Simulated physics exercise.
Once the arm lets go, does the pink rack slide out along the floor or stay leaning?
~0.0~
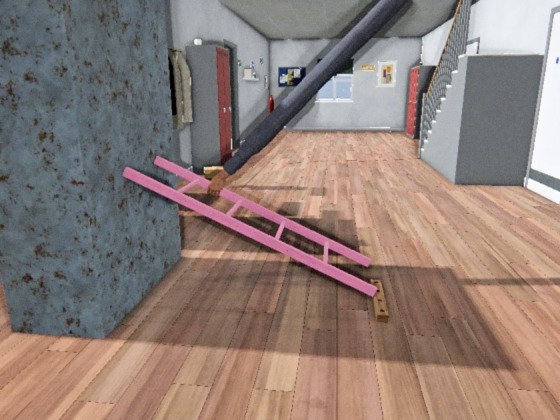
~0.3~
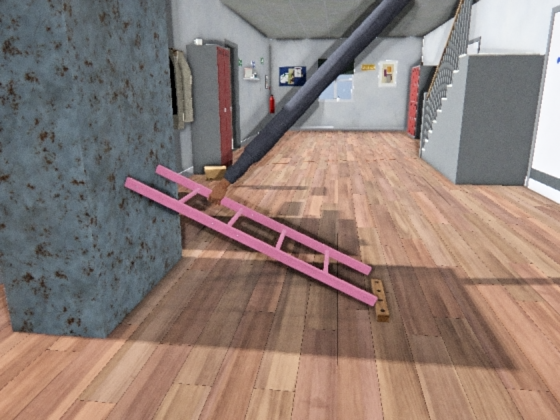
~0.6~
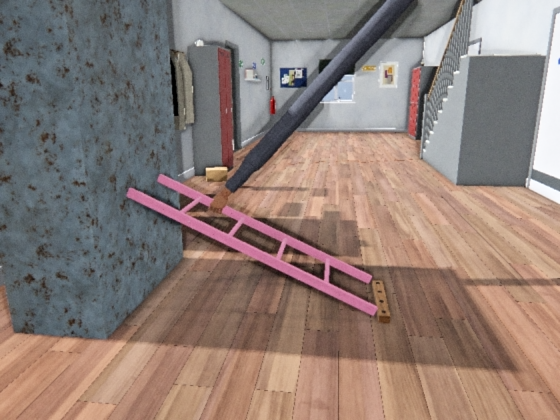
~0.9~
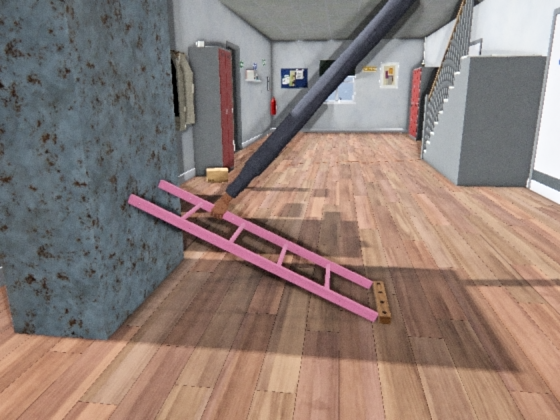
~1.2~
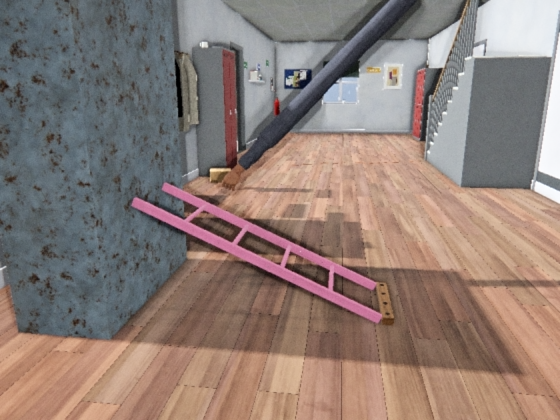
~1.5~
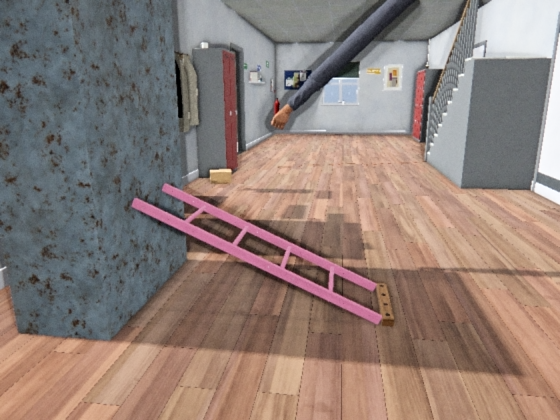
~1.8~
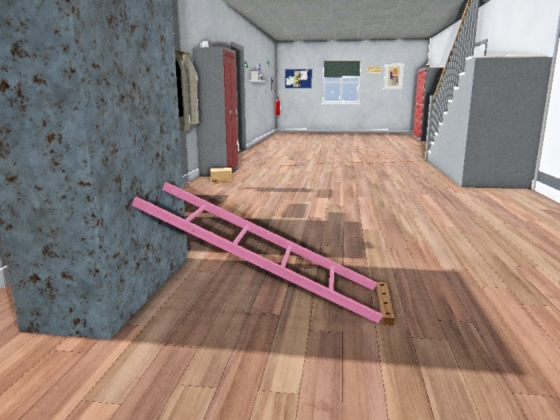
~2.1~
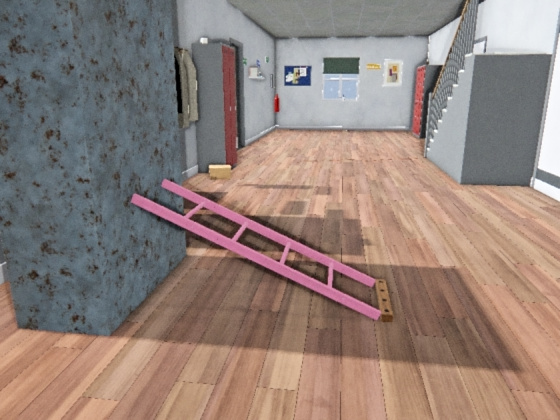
The pink rack stays leaning against the mottled cupboard, with its foot at the wooden batten, after the arm has drawn away.
In a wood-floored hall, a dark arm lowering a pink ladder-like rack against a mottled cupboard, then withdrawing as it stays leaning.
